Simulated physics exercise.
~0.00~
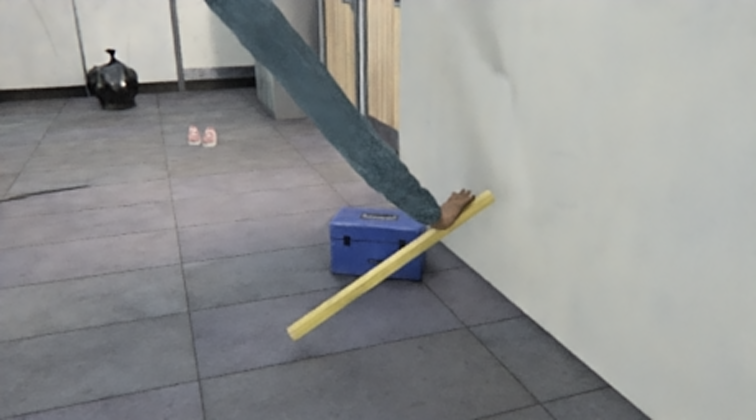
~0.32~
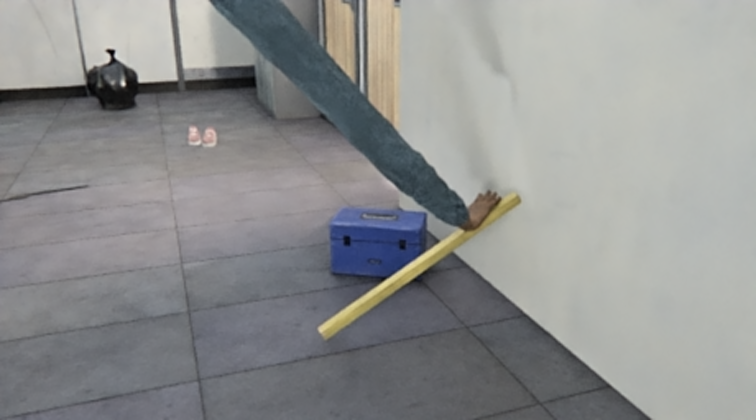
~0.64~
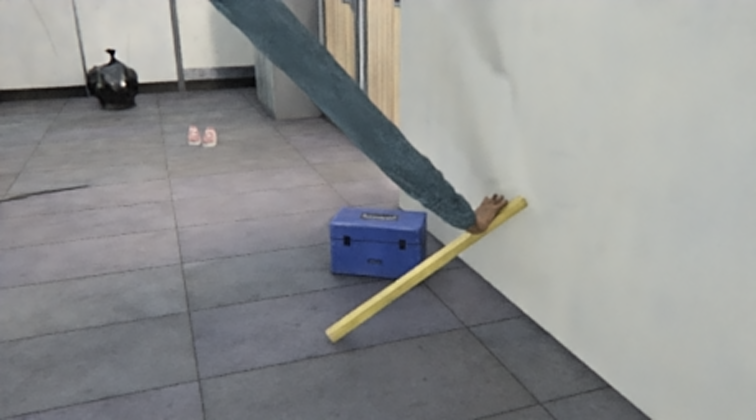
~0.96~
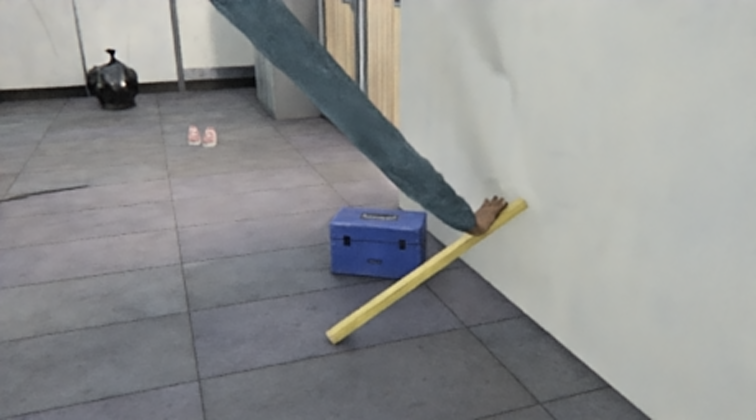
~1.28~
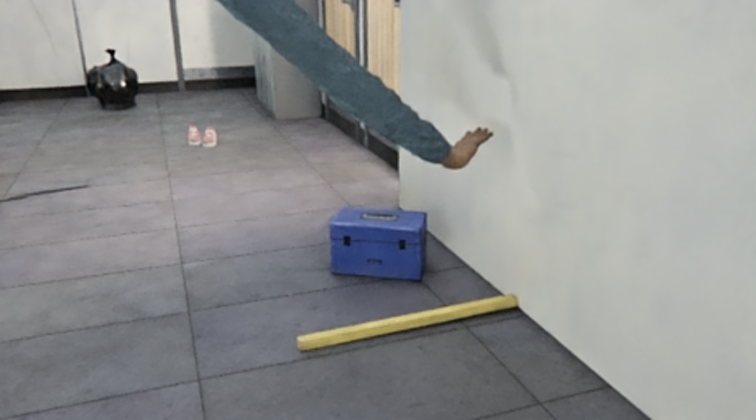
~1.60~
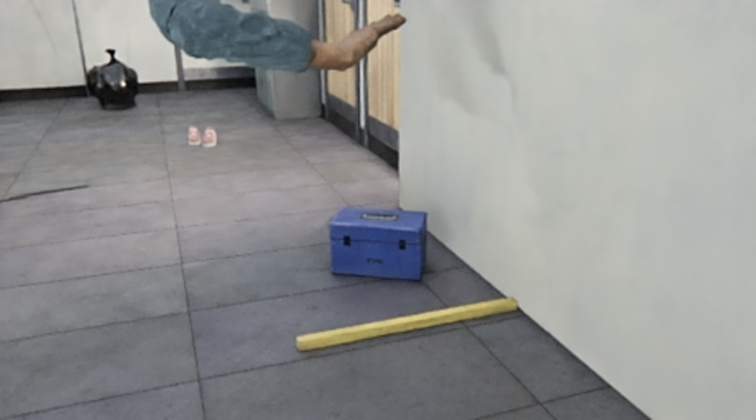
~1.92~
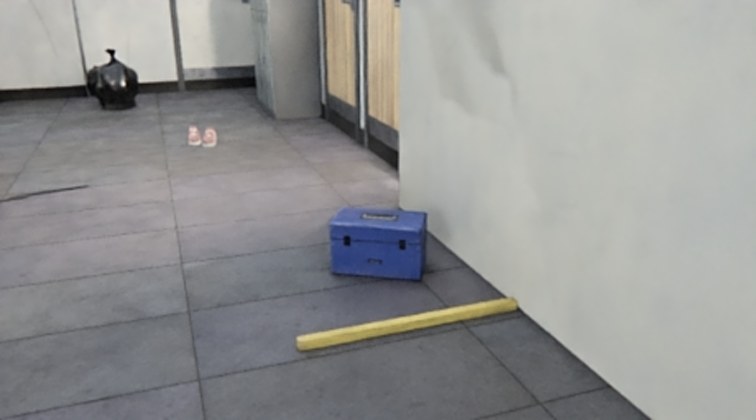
A yellow pole is held at a slant by a hand in a blue-grey sleeve, seen from a still, slightly raised view of a grey tiled floor beside a bare pale wall on the right. A blue toolbox sits behind it near the wall, with pink shoes and a black bag farther back on the left. The hand moves the pole rightward until its upper end rests against the wall, then pauses. As the hand lets go and draws back, the pole slides down to the floor. The arm leaves, and the pole lies still before the unmoved toolbox.
